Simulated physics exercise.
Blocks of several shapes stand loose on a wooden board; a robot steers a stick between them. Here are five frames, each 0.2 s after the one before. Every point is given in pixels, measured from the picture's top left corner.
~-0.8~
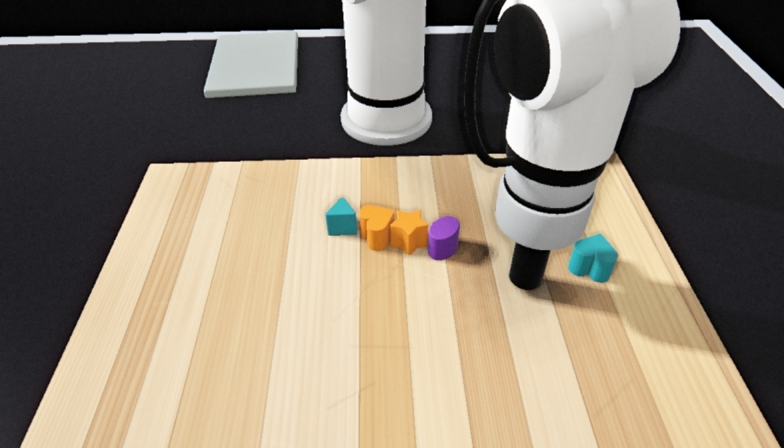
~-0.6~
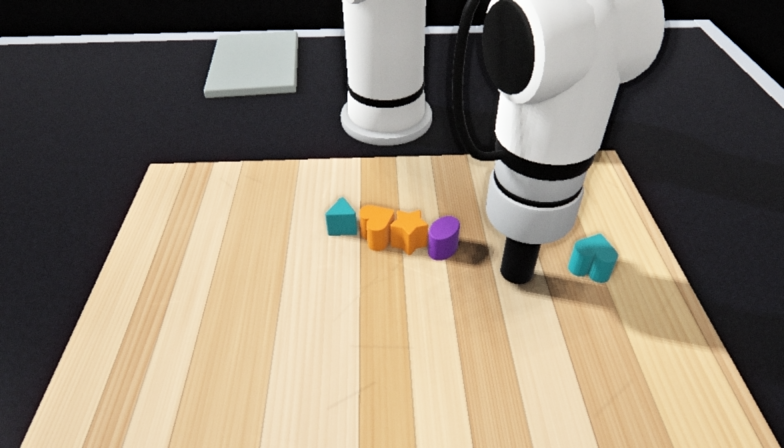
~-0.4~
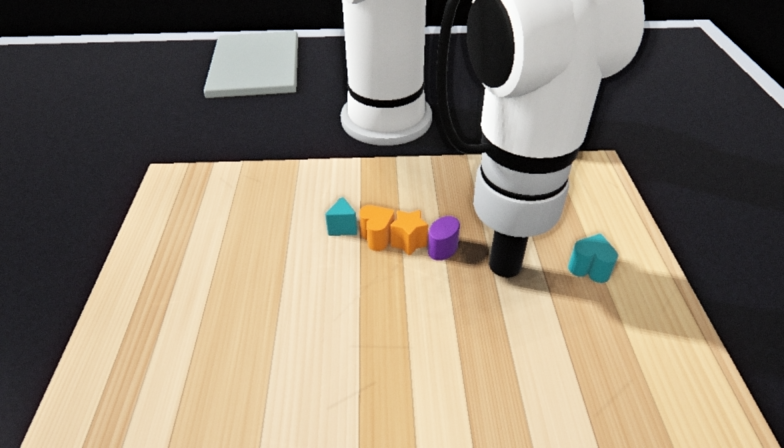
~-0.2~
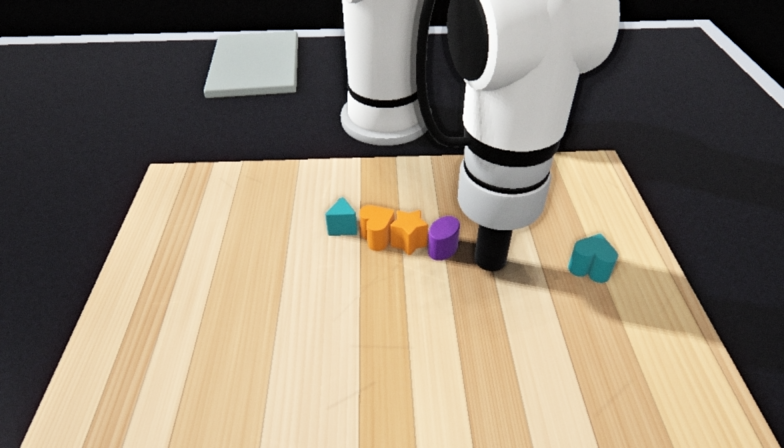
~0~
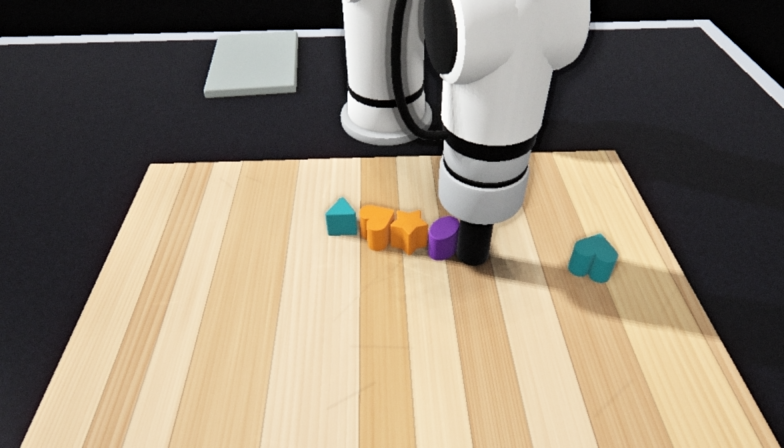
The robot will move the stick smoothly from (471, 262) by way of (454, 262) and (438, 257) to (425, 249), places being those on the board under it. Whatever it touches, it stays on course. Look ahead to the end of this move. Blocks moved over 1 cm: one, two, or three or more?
I think two will be displaced.
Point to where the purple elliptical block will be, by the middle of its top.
It will likely be found at (429, 208).
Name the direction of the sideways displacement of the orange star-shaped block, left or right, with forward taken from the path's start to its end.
Facing from start to end, it shifts right.
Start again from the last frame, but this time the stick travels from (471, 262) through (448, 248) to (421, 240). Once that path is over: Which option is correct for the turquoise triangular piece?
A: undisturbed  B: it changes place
I choose B.
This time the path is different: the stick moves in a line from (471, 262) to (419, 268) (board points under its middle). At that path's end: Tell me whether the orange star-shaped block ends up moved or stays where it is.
It leaves its spot.
The first path, step by step. Halfway along, stick at (446, 253); orange heart-shaped block at (372, 215), turned 15° anticlockwise; orange star-shaped block at (403, 212), turned 20° anticlockwise; purple elliptical block at (432, 220), turned 45° clockwise.
At the end, stick at (425, 241); orange heart-shaped block at (371, 215), turned 25° anticlockwise; orange star-shaped block at (398, 204), turned 35° anticlockwise; purple elliptical block at (429, 208), turned 50° clockwise.
